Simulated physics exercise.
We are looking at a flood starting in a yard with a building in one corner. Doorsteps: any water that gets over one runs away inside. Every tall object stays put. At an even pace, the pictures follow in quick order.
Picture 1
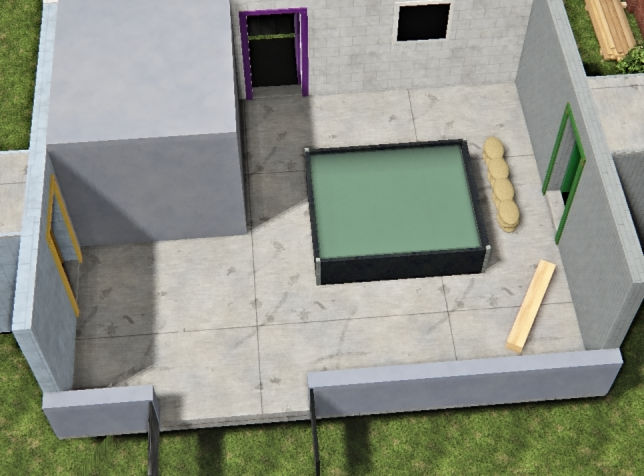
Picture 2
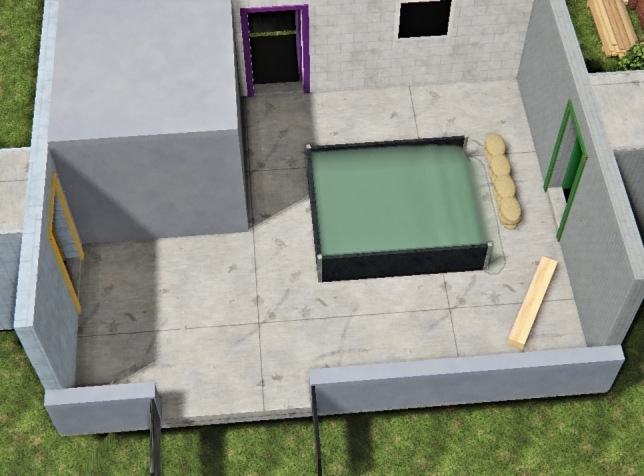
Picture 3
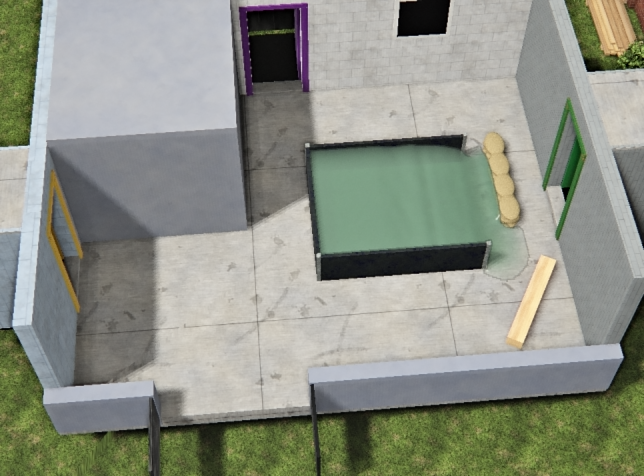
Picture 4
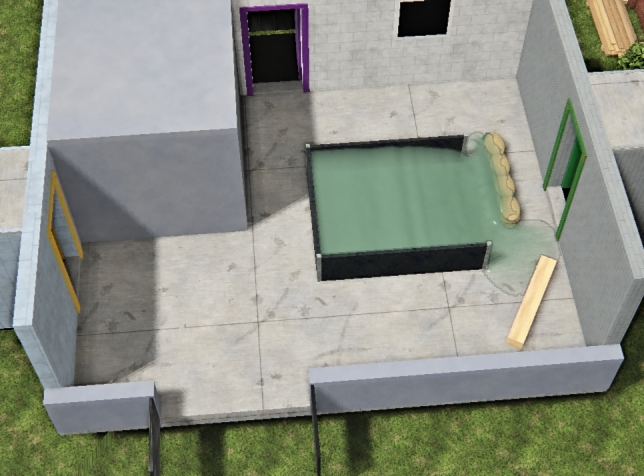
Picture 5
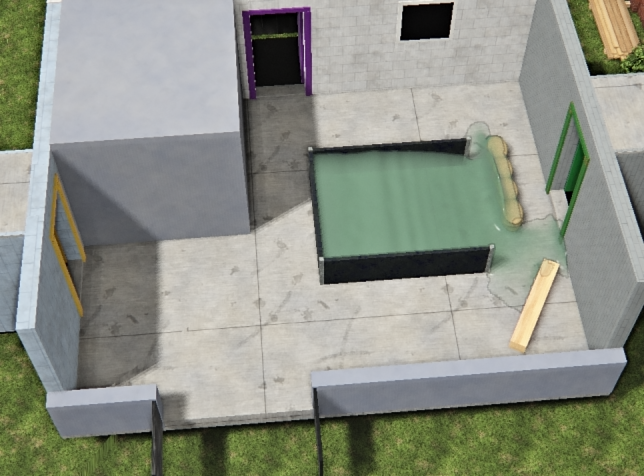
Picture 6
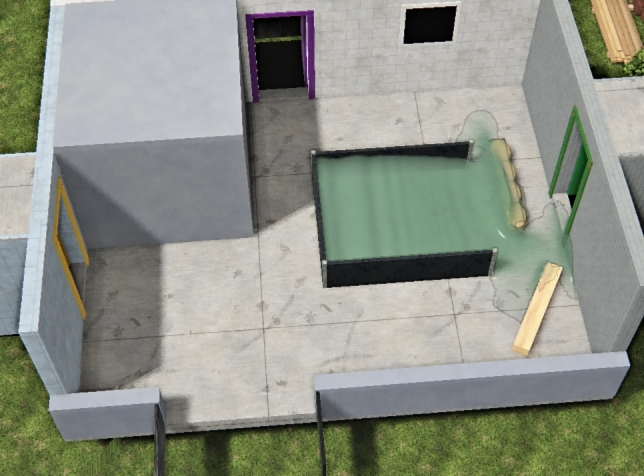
At first, a dark-walled tank of green water stands whole and still in a walled concrete yard with a building in one corner. Then its right side opens, and water pours out around a row of tan sacks, spreading evenly across the floor toward the green-framed doorway and around a wooden plank.
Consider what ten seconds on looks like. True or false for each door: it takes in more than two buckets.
For the yellow door, false; for the green door, true; for the purple door, true.
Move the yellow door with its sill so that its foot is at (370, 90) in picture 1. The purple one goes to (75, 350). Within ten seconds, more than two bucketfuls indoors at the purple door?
For the purple door, it tops it.
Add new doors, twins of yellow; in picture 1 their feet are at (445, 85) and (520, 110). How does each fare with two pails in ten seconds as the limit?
In order: Overshoots; overshoots.
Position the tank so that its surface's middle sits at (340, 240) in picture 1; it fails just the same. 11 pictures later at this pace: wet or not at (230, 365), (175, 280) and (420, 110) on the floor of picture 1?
Spared, spared, soaked.
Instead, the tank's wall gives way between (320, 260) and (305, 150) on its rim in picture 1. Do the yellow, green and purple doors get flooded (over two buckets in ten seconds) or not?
So the yellow one ends up above, the green one ends up below and the purple one ends up above.
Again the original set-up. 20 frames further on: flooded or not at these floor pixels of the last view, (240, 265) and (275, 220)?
Taking them as listed, I'd call them not wet and not wet.
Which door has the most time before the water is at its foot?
Answer: The yellow door.
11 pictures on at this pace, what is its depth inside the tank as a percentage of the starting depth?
About 56 %.
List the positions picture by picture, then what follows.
In the first picture, the open tank at (394, 201) is whole and still.
In the second picture, the front is at (490, 272), out from the gap at (473, 205).
In the third picture, water pours out at (471, 206) and has run to (480, 151).
In the fourth picture, the front is at (477, 135), out from the gap at (471, 207).
In the fifth picture, the front is at (481, 125), out from the gap at (474, 210).
In the sixth picture, the front is at (484, 116), out from the gap at (477, 214).
A moment on, water covers 25 % of the floor; the yellow door not reached, the green door under two buckets in, the purple door not reached.
Next, water covers 35 % of the floor; the yellow door not reached, the green door over two buckets in, the purple door not reached.
Then, water covers 50 % of the floor; the yellow door not reached, the green door far over two buckets in, the purple door wet at the sill, nothing in.
Later, water covers 95 % of the floor; the yellow door wet at the sill, nothing in, the green door far over two buckets in, the purple door under two buckets in.
In the end, water covers 95 % of the floor; the yellow door under two buckets in, the green door far over two buckets in, the purple door far over two buckets in.
